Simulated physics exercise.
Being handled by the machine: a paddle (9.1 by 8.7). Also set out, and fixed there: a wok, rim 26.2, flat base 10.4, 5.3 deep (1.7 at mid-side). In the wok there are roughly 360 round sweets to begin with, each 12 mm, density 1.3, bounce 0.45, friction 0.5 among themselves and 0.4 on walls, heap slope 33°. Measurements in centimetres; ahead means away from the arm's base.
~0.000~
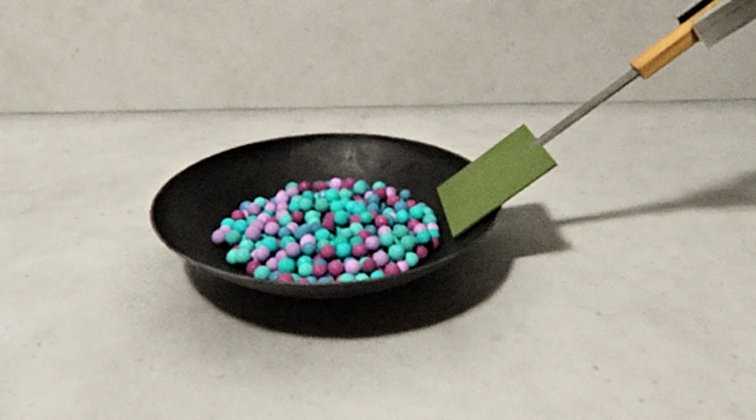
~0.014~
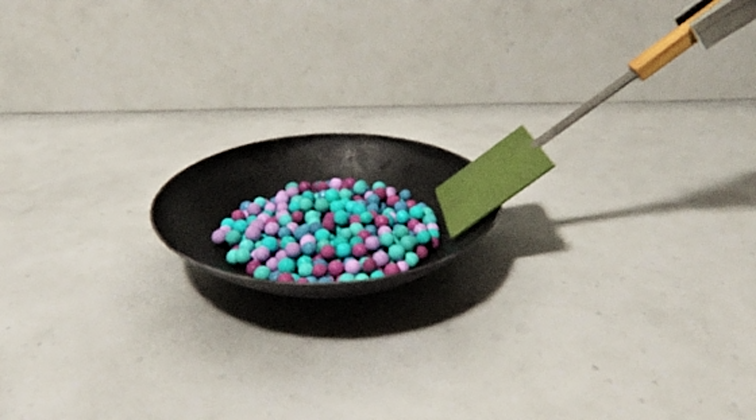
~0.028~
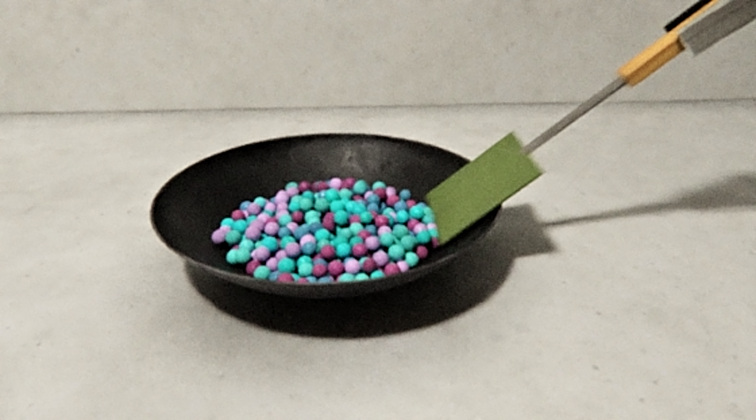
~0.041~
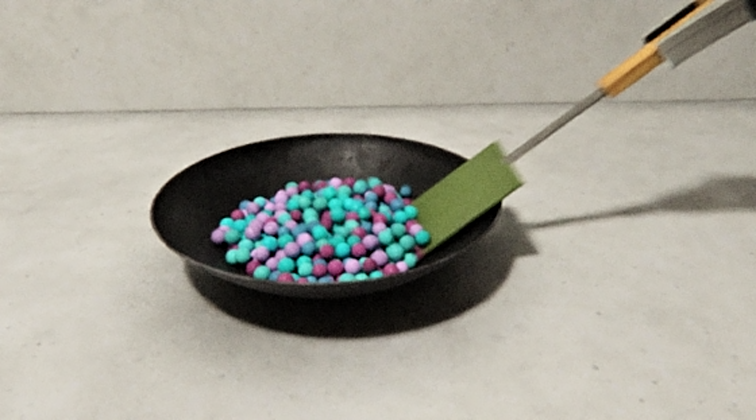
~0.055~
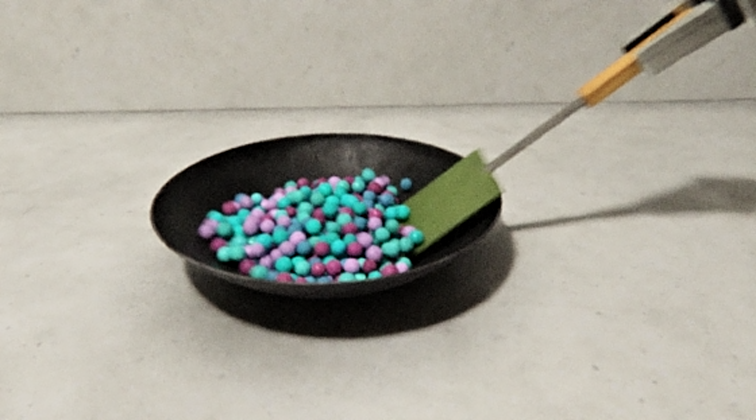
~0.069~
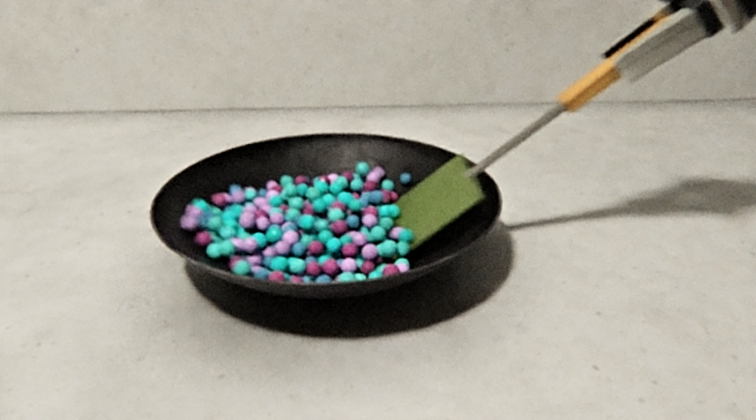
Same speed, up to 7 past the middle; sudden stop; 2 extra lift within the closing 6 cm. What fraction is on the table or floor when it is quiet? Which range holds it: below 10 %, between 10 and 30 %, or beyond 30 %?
The range beyond 30 %.
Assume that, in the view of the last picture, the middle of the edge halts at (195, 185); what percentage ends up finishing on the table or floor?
Close to 55 per cent finishes on the table or floor.
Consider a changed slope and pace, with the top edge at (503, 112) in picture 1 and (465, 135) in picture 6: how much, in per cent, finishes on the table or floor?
15 per cent.
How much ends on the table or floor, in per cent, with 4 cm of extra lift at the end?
Roughly 35 per cent.
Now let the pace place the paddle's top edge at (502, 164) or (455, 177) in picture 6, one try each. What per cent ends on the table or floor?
That comes to some 15 and some 50 percent, in that order.
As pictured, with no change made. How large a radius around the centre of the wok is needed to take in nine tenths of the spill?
Roughly 35 cm.
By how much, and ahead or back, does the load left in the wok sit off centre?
What stays is shifted forward by around 3.5 cm.
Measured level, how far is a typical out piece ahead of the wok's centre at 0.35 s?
Distance ahead of centre: Approx. 18 cm.
By 0.10 s, sloping 39°, highest piece 6 above the table; 362 in the wok.
By 0.14 s, sloping 39°, highest piece 8 above the table; 357 in the wok, 5 on the blade or in flight.
By 0.35 s, sloping 39°, highest piece 10 above the table; 223 in the wok, 94 on the table or floor, 45 on the blade or in flight.
By 1.40 s, sloping 39°, highest piece 5 above the table; 223 in the wok, 139 on the table or floor.
Final count, 223 in the wok, 139 on the table or floor. That is 38 % on the table or floor.
